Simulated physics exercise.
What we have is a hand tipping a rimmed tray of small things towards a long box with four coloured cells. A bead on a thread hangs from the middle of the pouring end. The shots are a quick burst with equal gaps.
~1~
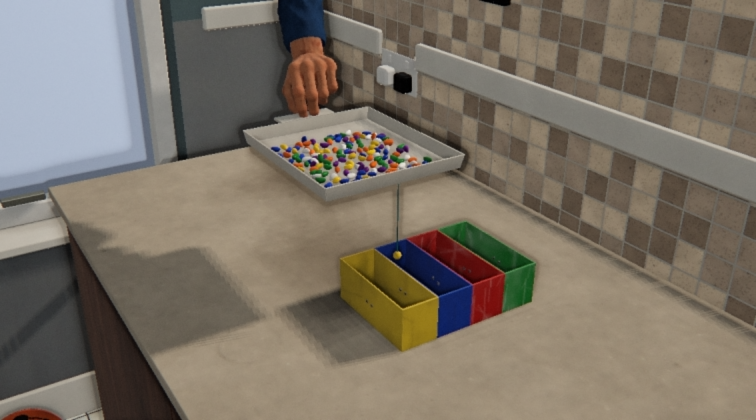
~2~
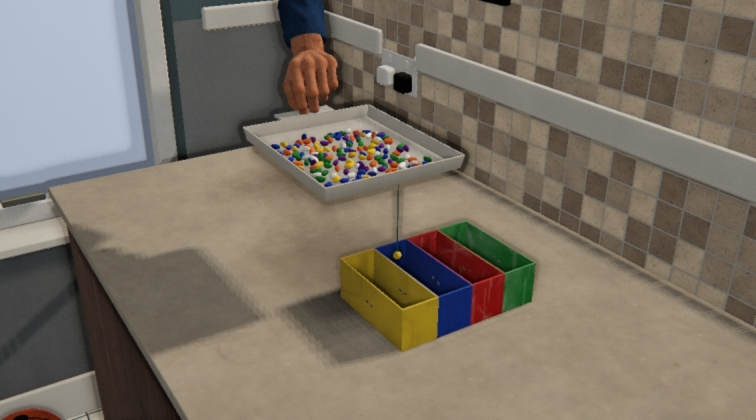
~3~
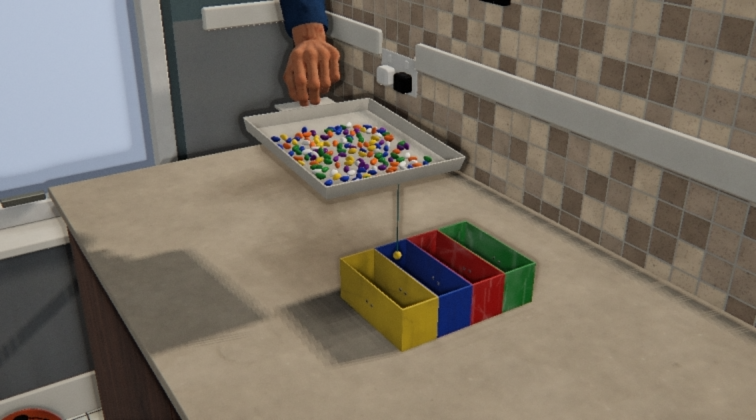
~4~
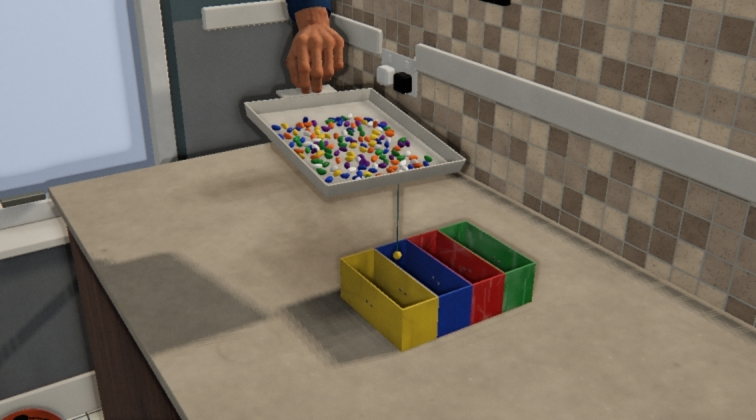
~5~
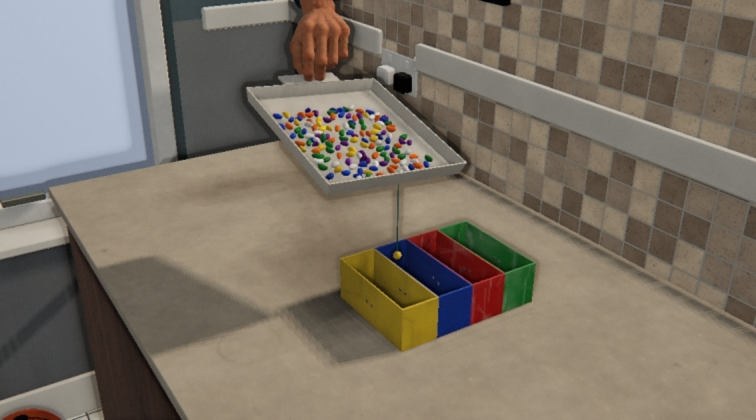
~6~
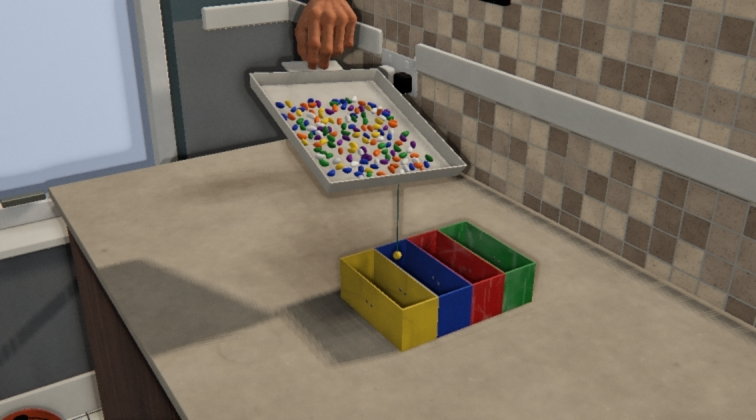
In the video, a hand holds a rimmed tray of small multicoloured pieces above a box with yellow, blue, red and green cells, then gradually raises the tray's far end, tilting it towards its lower right corner.
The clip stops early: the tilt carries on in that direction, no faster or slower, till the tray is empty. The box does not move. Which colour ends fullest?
Most goes to the red cell.
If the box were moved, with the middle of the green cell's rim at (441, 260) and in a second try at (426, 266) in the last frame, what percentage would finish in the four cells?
Near 70 % and 60 %.
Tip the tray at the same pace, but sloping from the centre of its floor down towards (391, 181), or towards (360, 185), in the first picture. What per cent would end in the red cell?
Near 20 % and 0 %.
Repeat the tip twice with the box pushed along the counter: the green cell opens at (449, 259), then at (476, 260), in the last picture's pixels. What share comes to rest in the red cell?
Near 30 % and 40 %.
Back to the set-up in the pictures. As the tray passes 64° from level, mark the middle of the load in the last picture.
Roughly at (408, 152).
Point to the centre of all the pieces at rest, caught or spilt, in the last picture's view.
At about (455, 301).
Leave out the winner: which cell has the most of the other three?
In second place: That blue cell.
Shortly afterwards, tray tipped steeply; the whole lot on the tray.
Next, tray tipped past a quarter turn; all but a few on the tray; a little in the red cell; only a few in the green cell; only a few in the blue cell; only a few falling or outside the box.
Some moments later, tray tipped past a quarter turn; near half in the red cell; near a quarter in the blue cell; a little in the yellow cell; a little in the green cell; only a few falling or outside the box.
In the end, tray tipped past a quarter turn; near half in the red cell; near a quarter in the blue cell; a little in the yellow cell; a little in the green cell; only a few outside the box.
